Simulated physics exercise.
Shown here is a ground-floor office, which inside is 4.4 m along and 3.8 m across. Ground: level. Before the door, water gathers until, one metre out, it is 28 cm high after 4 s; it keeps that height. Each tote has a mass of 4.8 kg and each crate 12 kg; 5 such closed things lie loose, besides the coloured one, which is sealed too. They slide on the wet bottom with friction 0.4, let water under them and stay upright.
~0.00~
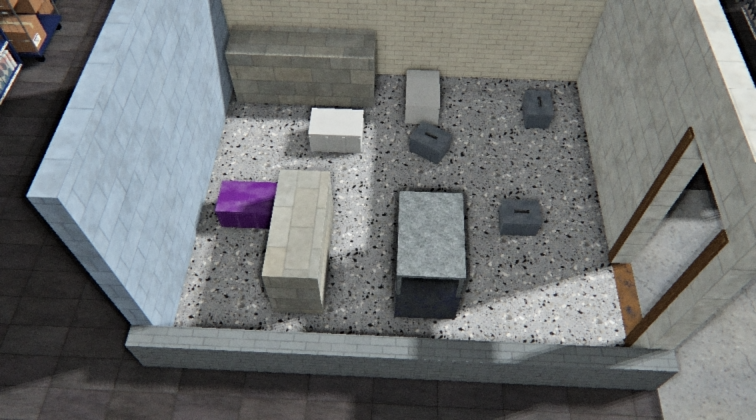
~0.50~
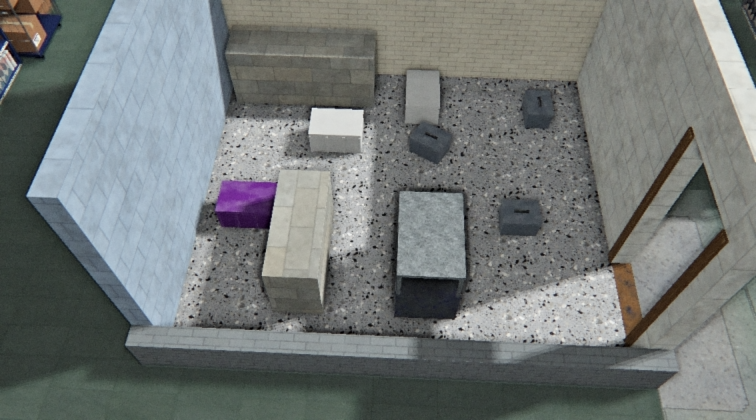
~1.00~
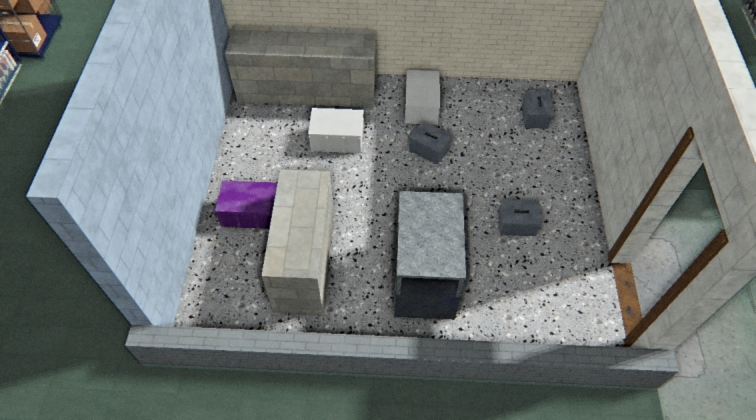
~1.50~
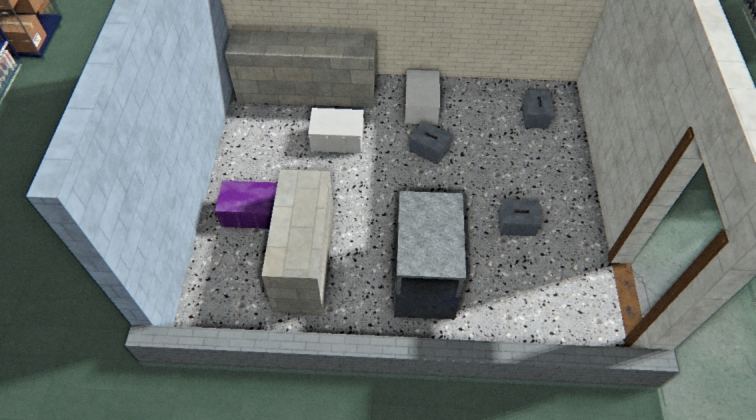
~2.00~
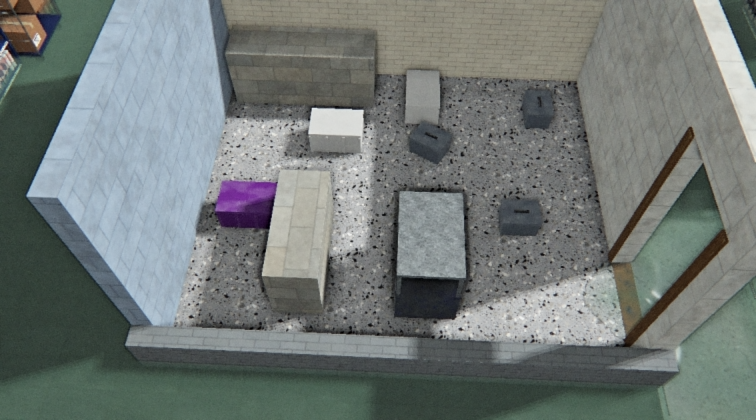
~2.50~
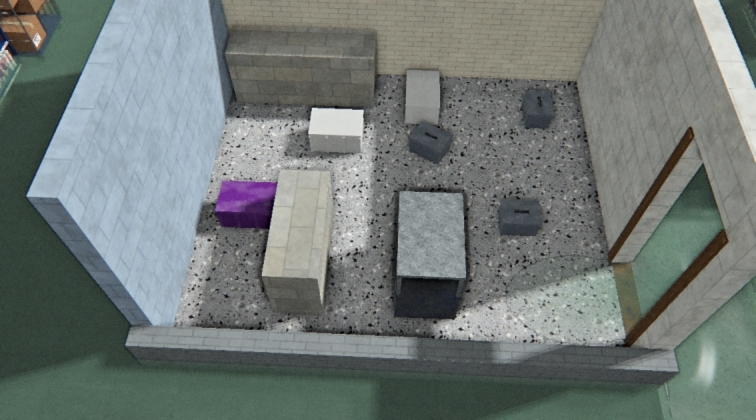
Greenish water spread across the dark ground outside a roofless walled room, then began creeping in over the doorway's sill at the right, while the purple crate and the other blocks inside stayed still.
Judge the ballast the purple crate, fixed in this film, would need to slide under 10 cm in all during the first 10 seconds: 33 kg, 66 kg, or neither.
Light ballast does the job.
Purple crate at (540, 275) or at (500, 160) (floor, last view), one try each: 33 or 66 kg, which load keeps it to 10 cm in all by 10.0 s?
Log: Try 1 the heavier pick is required; try 2 the lighter pick works.
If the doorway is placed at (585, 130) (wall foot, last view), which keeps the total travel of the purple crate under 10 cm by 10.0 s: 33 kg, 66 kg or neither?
Outcome - the heavier pick is required.
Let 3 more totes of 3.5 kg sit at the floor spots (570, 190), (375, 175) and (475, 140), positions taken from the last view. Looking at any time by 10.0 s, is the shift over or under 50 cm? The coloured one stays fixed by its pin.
Result, in order - falls shy; exceeds it; exceeds it.
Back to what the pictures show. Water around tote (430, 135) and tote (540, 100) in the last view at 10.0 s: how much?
Around 8 cm and 4 cm.
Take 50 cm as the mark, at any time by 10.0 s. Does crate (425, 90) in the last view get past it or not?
Verdict for this one: Under half a metre.
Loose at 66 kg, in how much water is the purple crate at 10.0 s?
Something like 11 centimetres.
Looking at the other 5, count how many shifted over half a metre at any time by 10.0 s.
The number is 4.
After 3.5 s the purple crate would be 0 cm from its start with 33 kg and 0 cm from its start with 66 kg; 0 cm of water round it then.
After 4.5 s the purple crate would be 0 cm from its start with 33 kg and 0 cm from its start with 66 kg; 0 cm of water round it then.
After 7.0 s the purple crate would be 0 cm from its start with 33 kg and 0 cm from its start with 66 kg; 4 cm of water round it then.
After 10.0 s the purple crate would be 0 cm from its start with 33 kg and 0 cm from its start with 66 kg; 11 cm of water round it then.
